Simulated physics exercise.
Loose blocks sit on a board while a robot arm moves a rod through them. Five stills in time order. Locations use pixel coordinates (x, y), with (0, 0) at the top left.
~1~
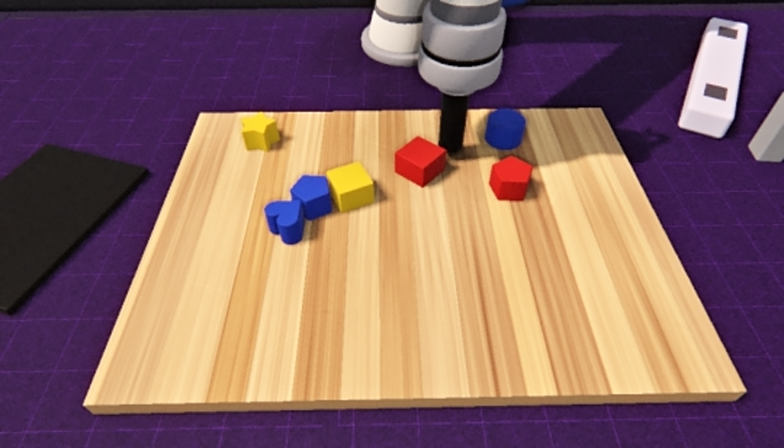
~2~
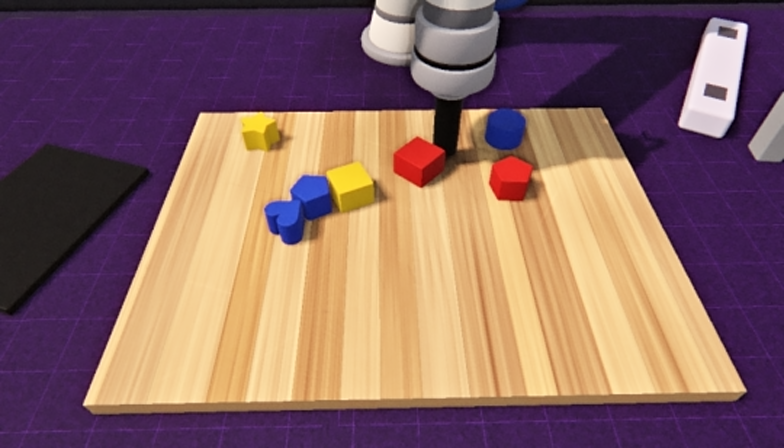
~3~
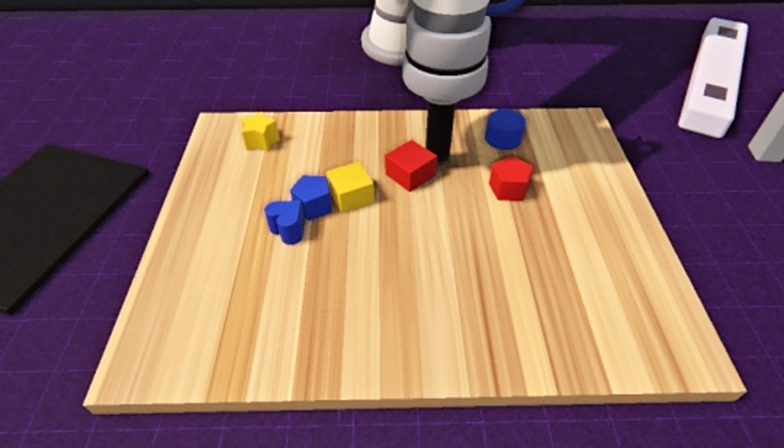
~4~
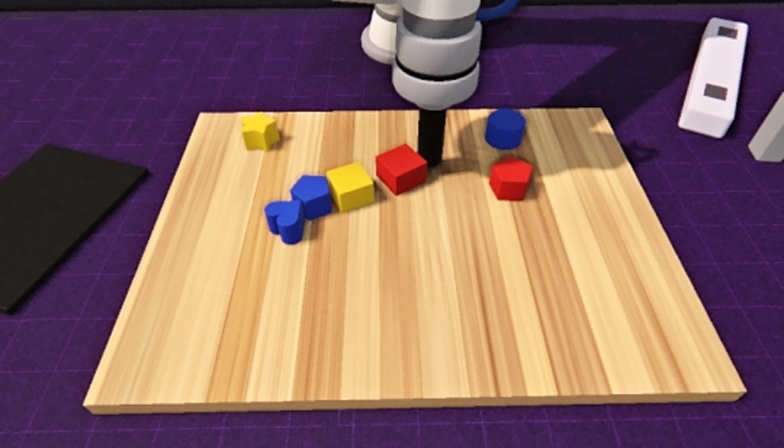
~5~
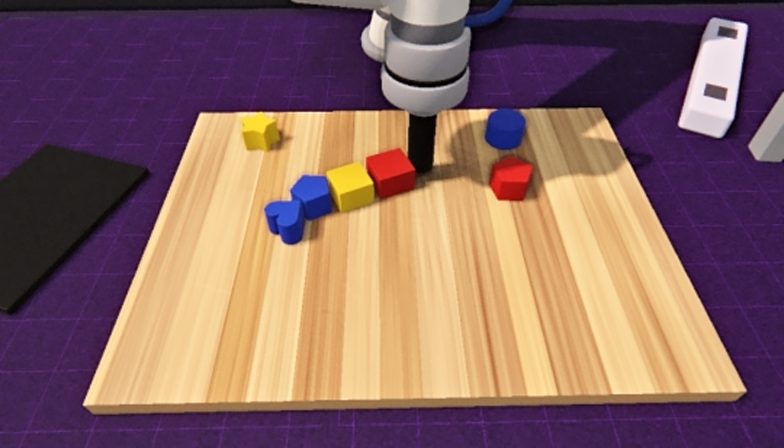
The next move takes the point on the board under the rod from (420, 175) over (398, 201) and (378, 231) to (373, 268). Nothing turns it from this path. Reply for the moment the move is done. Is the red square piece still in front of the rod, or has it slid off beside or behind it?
That block drops off.
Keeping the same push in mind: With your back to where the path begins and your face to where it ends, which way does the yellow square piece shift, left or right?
It goes right.
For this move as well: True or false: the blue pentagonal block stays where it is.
This is false.
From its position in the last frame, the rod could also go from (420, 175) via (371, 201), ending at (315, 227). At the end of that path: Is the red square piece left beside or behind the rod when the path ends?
Short answer: No.
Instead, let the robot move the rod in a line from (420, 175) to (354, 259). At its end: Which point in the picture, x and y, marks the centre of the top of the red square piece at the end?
It should be at about (345, 198).
On the path given first. One third of the way, rod (398, 191); blue heart block (272, 214), turned 45° anticlockwise; blue pentagonal block (288, 187), turned 15° clockwise; yellow square piece (325, 185), turned 30° clockwise; red square piece (364, 182), turned 25° clockwise.
Two thirds of the way, rod (378, 222); blue heart block (270, 215), turned 60° anticlockwise; blue pentagonal block (275, 185), turned 30° clockwise; yellow square piece (310, 189), turned 40° clockwise; red square piece (349, 193), turned 40° clockwise.
At the end, rod (372, 259); blue heart block (270, 215), turned 60° anticlockwise; blue pentagonal block (275, 185), turned 30° clockwise; yellow square piece (310, 189), turned 40° clockwise; red square piece (349, 193), turned 40° clockwise.
